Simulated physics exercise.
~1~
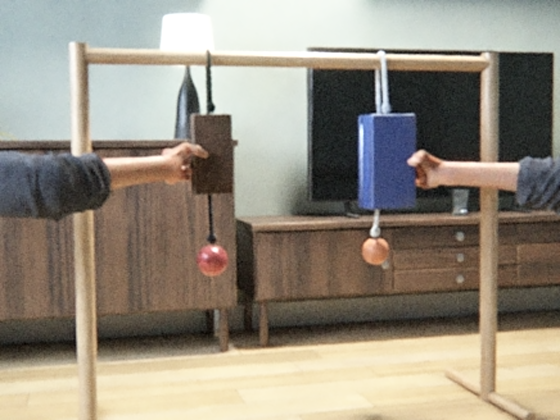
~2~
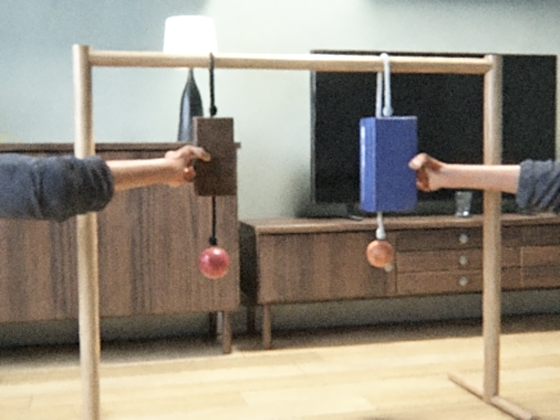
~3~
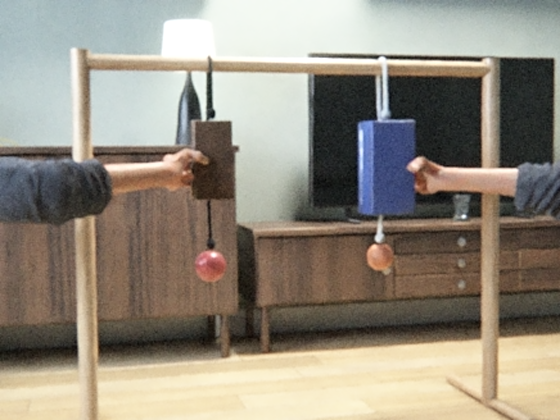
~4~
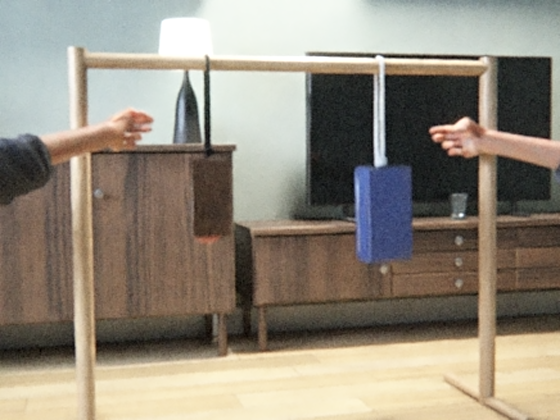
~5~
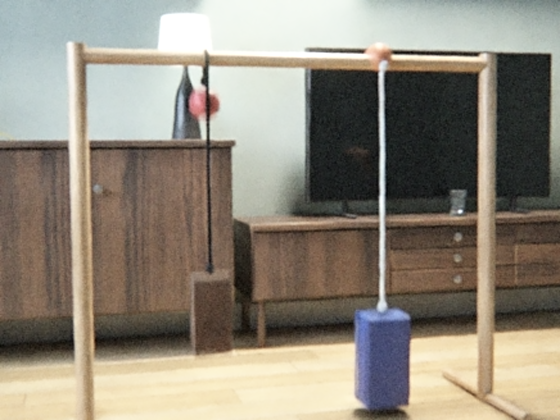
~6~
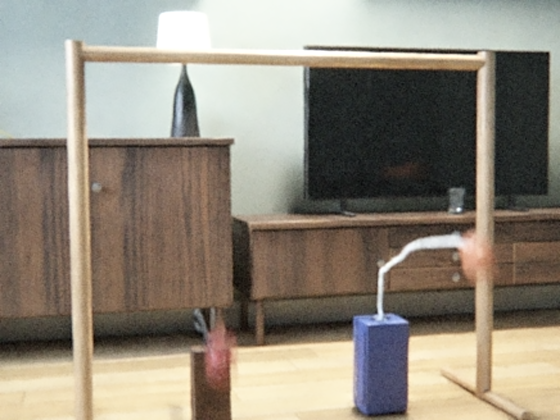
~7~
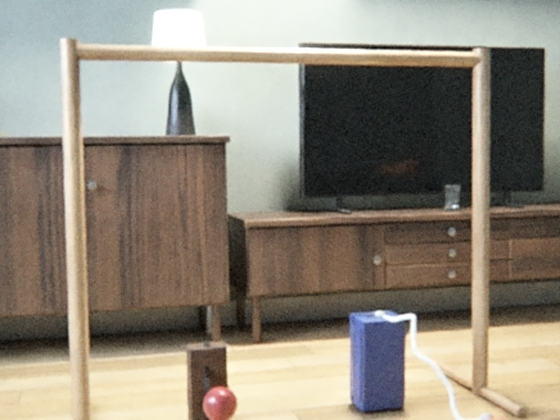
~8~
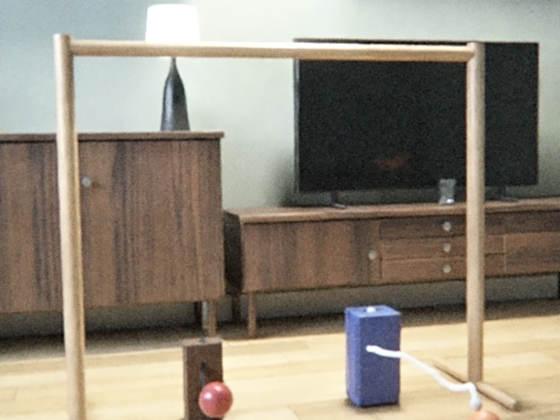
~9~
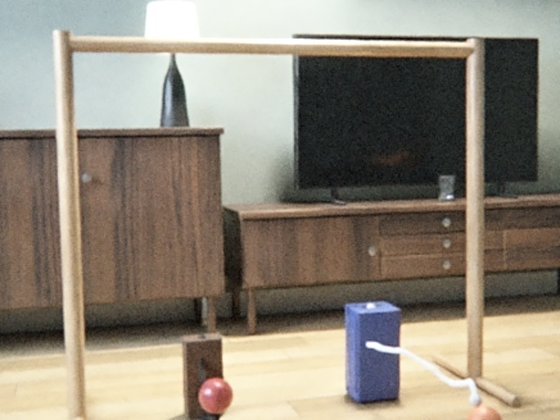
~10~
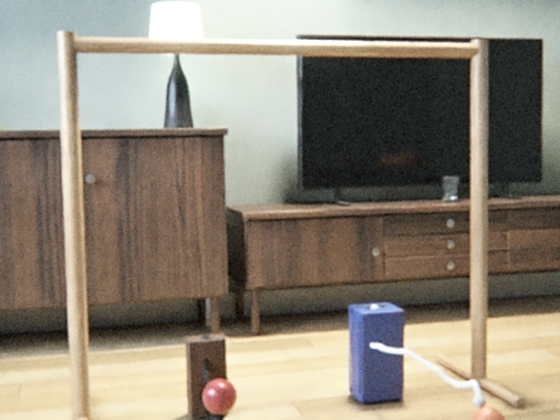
We see two hands holding a brown block and a blue case roped over a wooden rail, each counterweighted by a small ball; the hands let go, the balls rise as both blocks drop, the ropes slip off the rail, and everything ends on the floor.
